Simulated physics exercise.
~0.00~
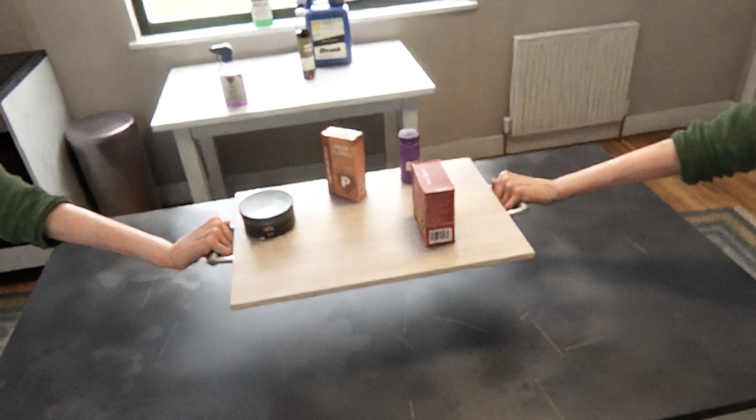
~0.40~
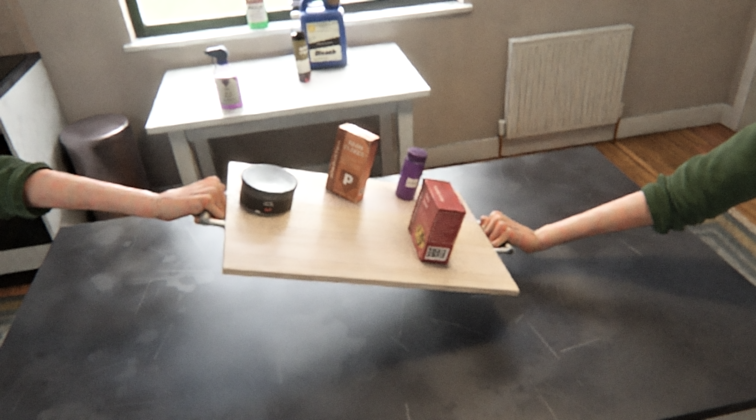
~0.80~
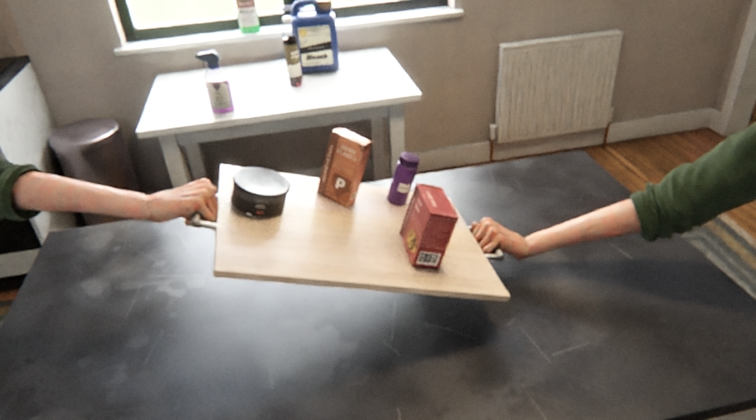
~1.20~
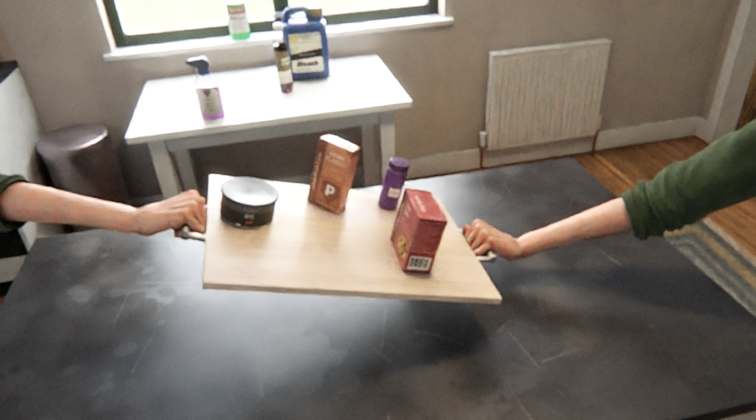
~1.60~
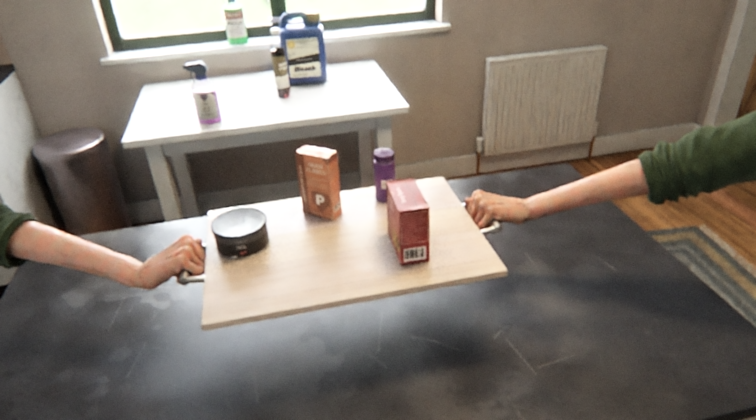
In this clip, two hands hold a rimless wooden tray carrying a black tub, an orange packet, a purple shaker and a red packet, tip its right side down, keep it slanted, then level it again, with all four items still standing on it.
